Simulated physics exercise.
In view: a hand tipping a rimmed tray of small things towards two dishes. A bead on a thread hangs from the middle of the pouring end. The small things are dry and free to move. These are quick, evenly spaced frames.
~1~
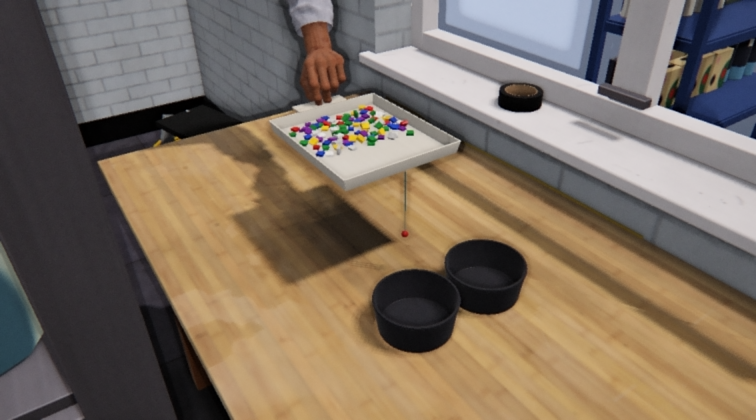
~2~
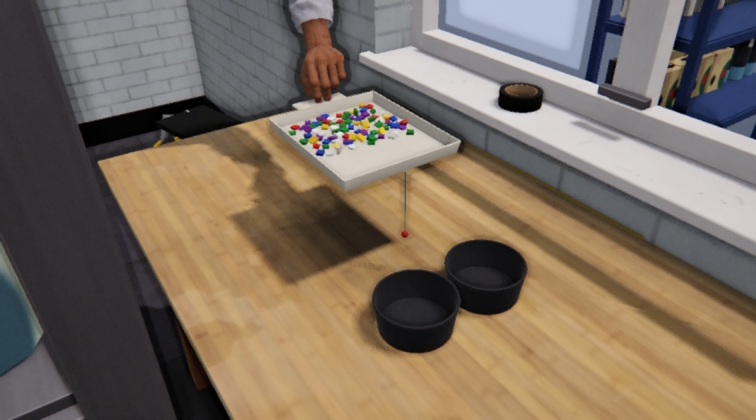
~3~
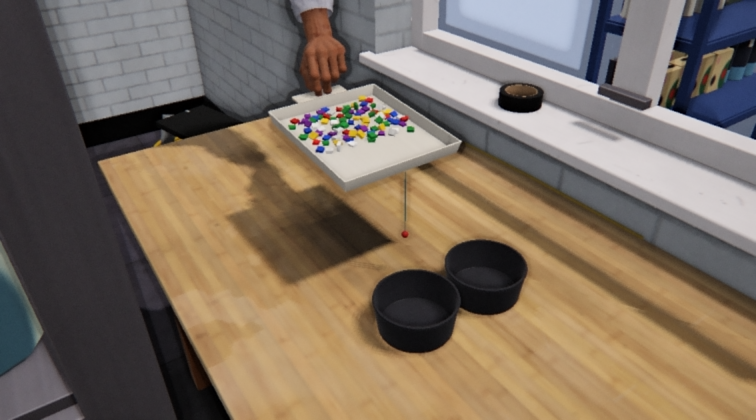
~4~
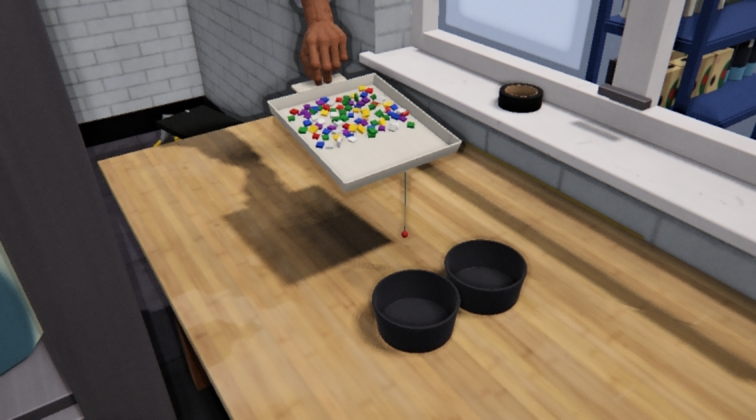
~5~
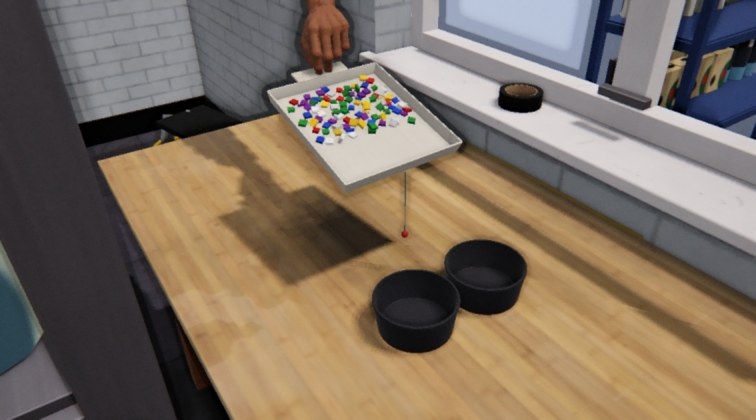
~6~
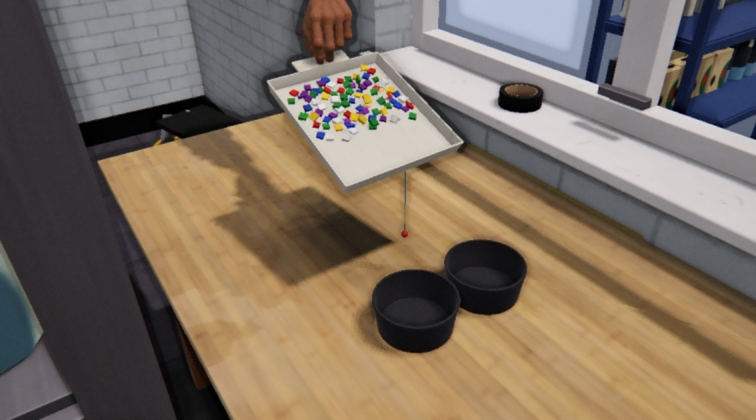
A white tray of small, colourful mosaic tiles tilted gradually as a hand raised its far end above a wooden table, while two black dishes and a red bead on a thread stayed still.
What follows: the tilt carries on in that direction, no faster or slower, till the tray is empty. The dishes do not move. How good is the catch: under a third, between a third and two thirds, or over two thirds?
They take under a third between them.
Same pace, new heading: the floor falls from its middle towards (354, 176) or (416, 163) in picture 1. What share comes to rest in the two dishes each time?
In turn 0 and 10 in a hundred.
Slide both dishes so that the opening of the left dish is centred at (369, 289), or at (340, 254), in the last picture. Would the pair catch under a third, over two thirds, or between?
At the first place over two thirds, at the second below one third.
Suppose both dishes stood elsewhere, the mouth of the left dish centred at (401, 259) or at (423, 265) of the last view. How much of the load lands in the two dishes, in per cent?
Near 70 % and 70 %.
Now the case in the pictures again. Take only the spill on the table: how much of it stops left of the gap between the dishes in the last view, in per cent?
Roughly 90 in a hundred.
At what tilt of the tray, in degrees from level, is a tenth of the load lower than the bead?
At some 95 degrees.
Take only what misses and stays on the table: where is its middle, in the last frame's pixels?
Roughly at (403, 288).
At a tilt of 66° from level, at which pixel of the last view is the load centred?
Close to (400, 161).
Soon after the last picture, tray tipped steeply; nearly all on the tray; a stray few in the air.
A little later, tray tipped past a quarter turn; most on the tray; a stray few in the right dish; a small part outside both.
Later still, tray tipped past a quarter turn; a small part in the left dish; a small part in the right dish; most outside both.
At rest, tray tipped past a quarter turn; a small part in the left dish; a small part in the right dish; most outside both.
